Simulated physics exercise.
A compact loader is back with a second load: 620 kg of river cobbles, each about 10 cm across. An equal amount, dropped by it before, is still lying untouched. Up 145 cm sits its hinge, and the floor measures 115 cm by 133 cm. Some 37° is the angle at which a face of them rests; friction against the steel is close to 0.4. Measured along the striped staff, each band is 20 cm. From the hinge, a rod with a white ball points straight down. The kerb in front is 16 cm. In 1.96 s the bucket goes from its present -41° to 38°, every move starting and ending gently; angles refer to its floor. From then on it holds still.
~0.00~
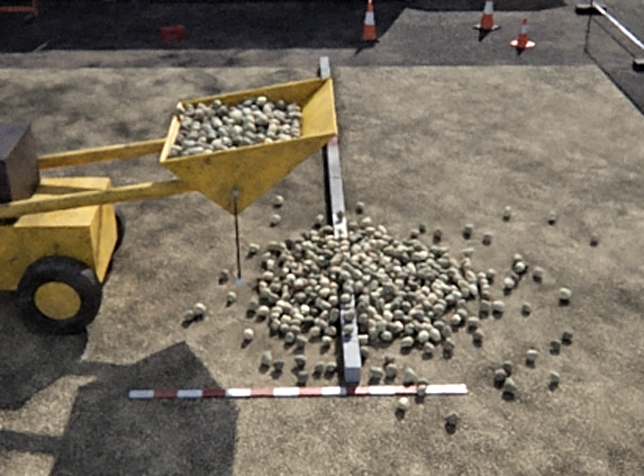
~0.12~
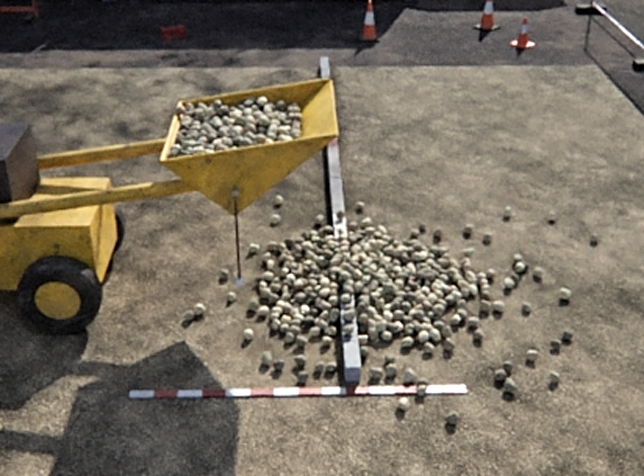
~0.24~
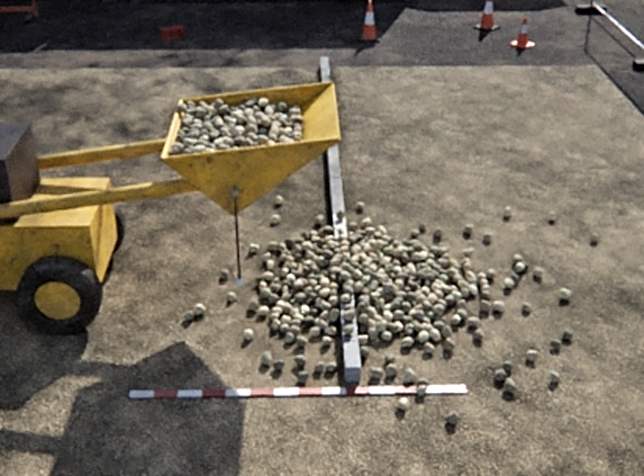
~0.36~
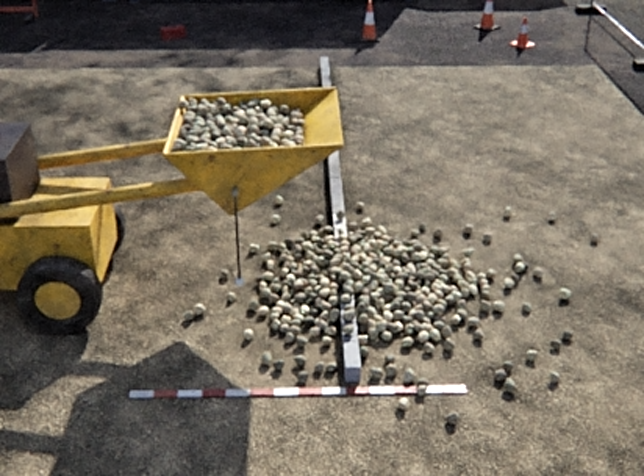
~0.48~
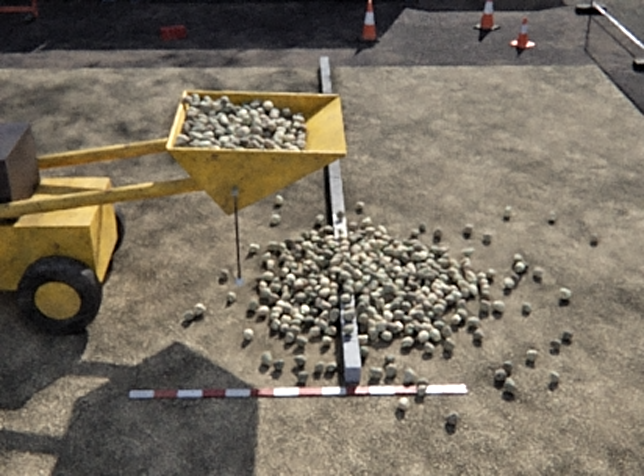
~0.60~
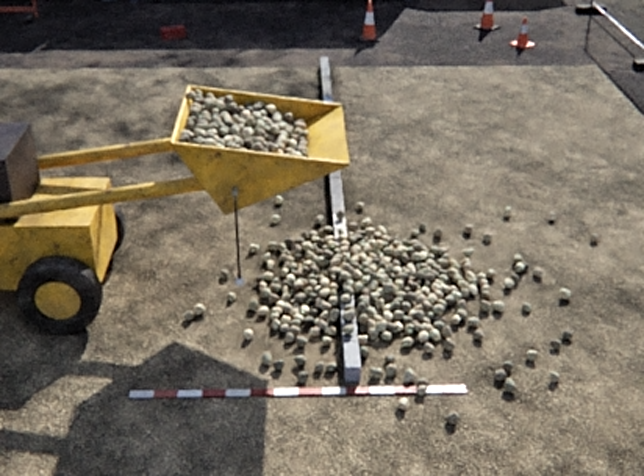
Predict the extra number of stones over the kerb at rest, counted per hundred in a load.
About 76 more per hundred stones.
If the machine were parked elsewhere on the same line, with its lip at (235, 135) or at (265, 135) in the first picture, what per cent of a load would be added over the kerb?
0 % and 5 %.
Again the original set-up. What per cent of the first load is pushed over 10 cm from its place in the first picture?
I'd say roughly 25 per cent of them.
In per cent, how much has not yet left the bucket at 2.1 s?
Held: Around 45 % of the load.
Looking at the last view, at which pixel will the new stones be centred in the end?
Their centre ends up near (376, 274).
After 1.5 s the floor is at 26°; in per cent of one load, 100 in the bucket, 39 on this side of the kerb, 61 over the kerb; the foremost stones are at (566, 272).
After 2.1 s the floor is at 38°; in per cent of one load, 43 in the bucket, 72 on this side of the kerb, 85 over the kerb; the foremost stones are at (566, 272).
After 2.4 s the floor is at 38°; in per cent of one load, 8 in the bucket, 73 on this side of the kerb, 119 over the kerb; the foremost stones are at (566, 272).
After 5.2 s the floor is at 38°; in per cent of one load, 0 in the bucket, 63 on this side of the kerb, 137 over the kerb; the foremost stones are at (566, 272). Net gain over the kerb, 76.
